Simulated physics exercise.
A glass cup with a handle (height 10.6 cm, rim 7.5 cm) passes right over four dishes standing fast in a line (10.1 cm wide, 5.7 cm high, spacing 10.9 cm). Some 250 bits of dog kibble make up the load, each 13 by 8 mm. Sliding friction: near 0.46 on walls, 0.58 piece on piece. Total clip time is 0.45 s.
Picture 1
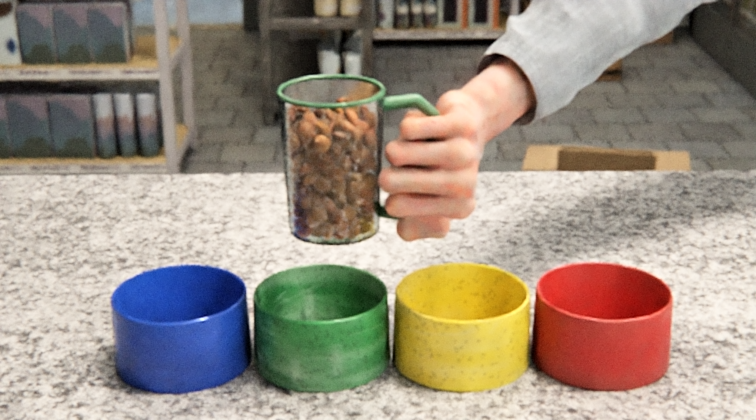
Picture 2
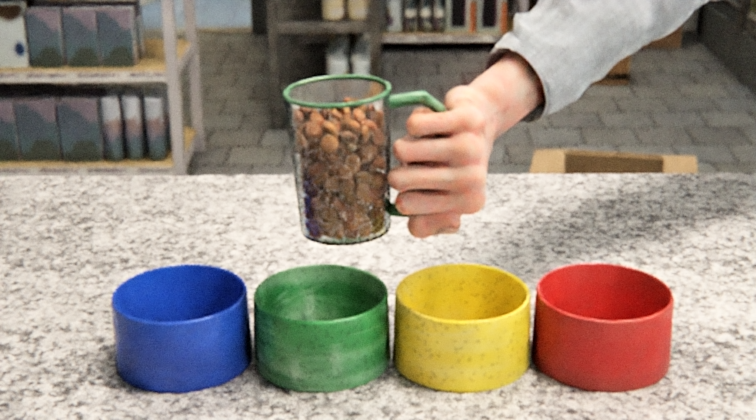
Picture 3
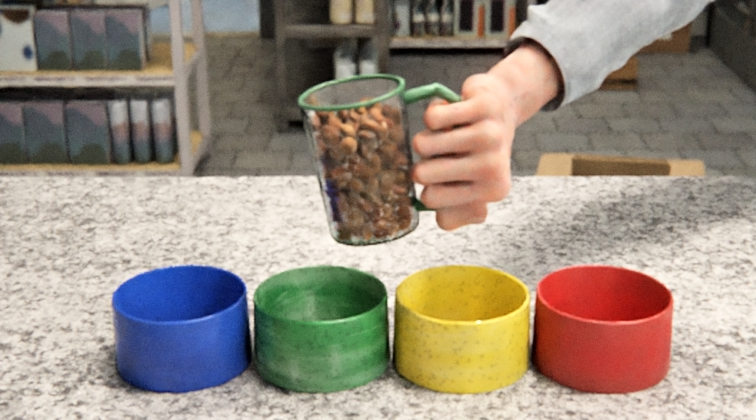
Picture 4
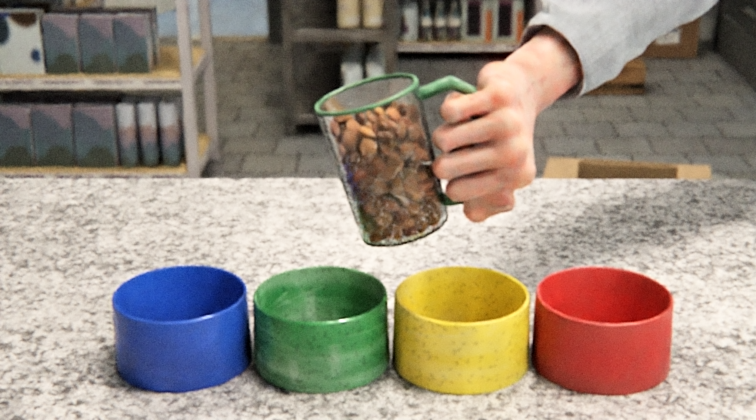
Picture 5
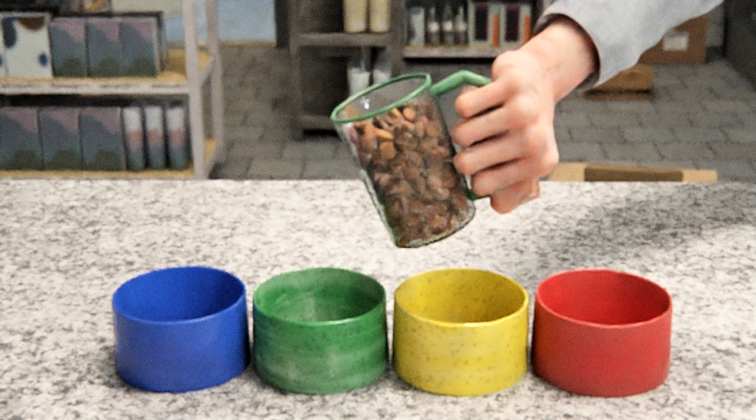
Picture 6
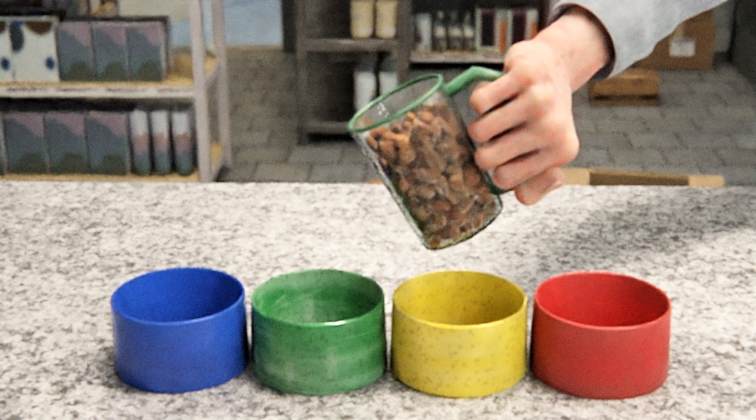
A hand in a grey sleeve holds a clear, green-rimmed cup full of small brown pieces above a speckled stone counter, seen from the front and slightly above, with shelves behind. Four empty dishes stand in a row below: blue, green, yellow and red from left to right. The hand moves the cup rightward from above the green dish towards the yellow one, steadily tilting its rim to the left.
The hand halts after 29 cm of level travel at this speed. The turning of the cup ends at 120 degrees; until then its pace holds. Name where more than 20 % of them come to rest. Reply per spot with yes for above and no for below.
Red: Yes, above. Blue: No, below. Green: No, below. Yellow: No, below. Counter: No, below.
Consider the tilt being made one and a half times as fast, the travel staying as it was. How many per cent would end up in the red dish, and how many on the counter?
Then red would get 70 and the counter 10.
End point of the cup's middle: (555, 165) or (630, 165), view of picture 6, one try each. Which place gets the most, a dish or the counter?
On the first run most goes to yellow, and on the second to red.
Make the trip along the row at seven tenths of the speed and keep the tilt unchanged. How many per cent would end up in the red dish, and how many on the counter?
Shares: Red 70, counter 10.
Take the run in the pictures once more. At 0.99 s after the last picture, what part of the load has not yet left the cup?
Around 95 per cent of the load.
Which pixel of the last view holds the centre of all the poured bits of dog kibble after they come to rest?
Est. centre at rest: (603, 333) px.
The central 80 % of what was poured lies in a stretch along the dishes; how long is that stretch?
6 cm, roughly.
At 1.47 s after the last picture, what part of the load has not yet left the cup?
Around 40 in a hundred.
Then, 0.59 s after the last picture, tilt 71 degrees; cup holds 100 %.
Then, 0.99 s after the last picture, tilt 101 degrees; cup holds 95 %, red 5 %.
Then, 1.47 s after the last picture, tilt 120 degrees; cup holds 40 %, red 55 %.
In the end, red 100 %, blue 0 %, green 0 %, yellow 0 %, counter 0 %.
